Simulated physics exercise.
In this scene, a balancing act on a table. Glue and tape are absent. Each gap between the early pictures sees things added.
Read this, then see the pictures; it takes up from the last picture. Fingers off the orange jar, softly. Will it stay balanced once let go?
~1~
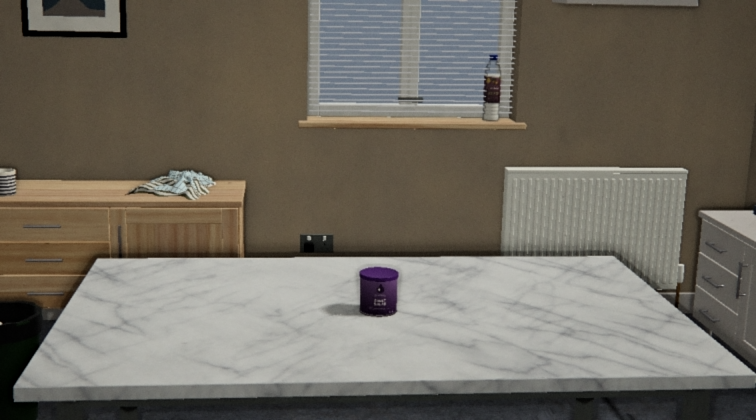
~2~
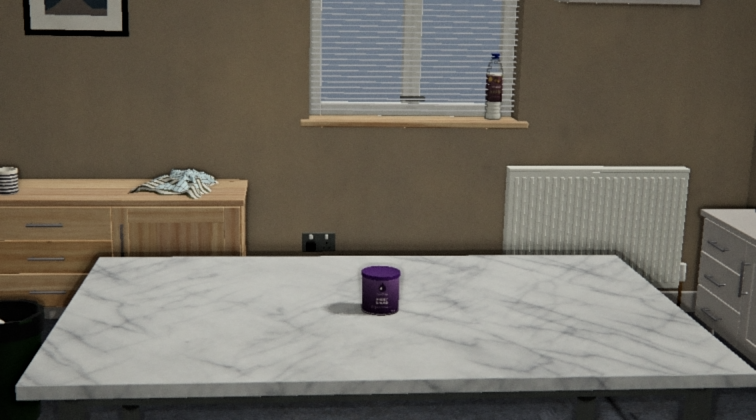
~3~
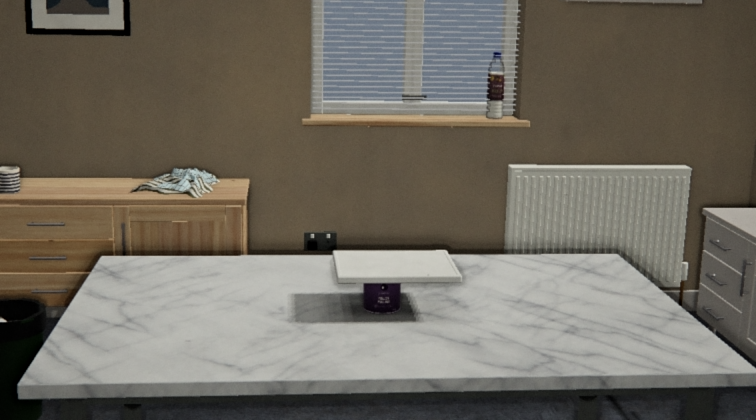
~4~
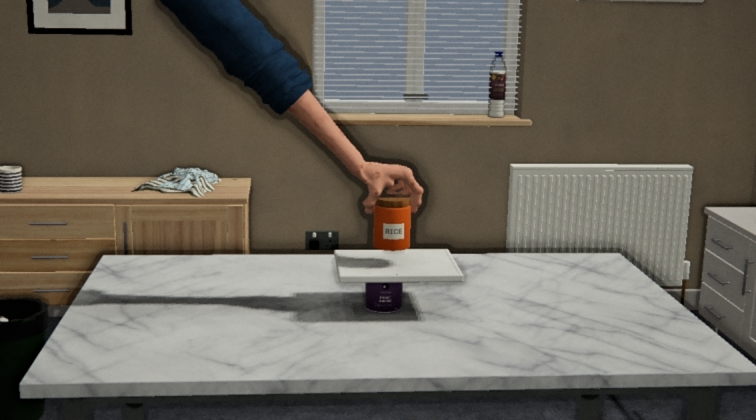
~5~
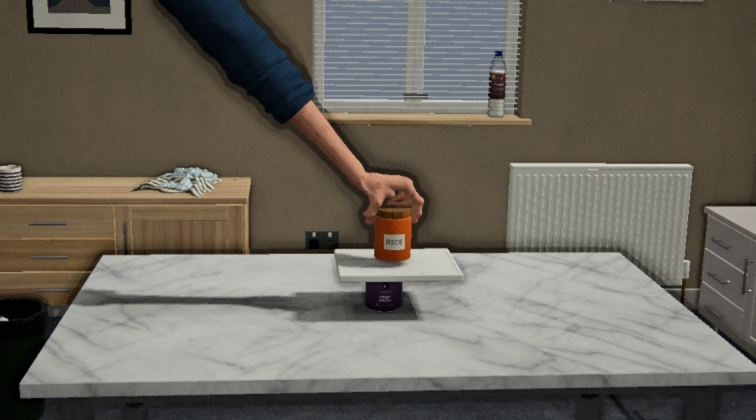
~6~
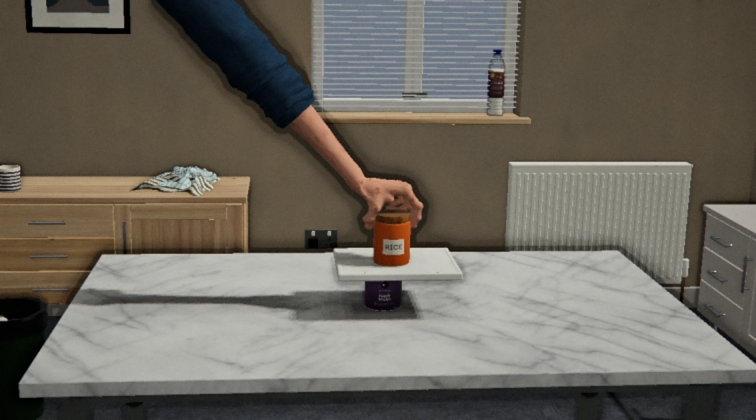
Stays in place.
Then, 0.20 s after the last picture, nothing has stirred.
Then, 0.40 s after the last picture, orange jar resting near (392, 238).
At rest, all 3 in place. Seen from the same camera at the end, orange jar near (392, 238). The stack keeps its balance.
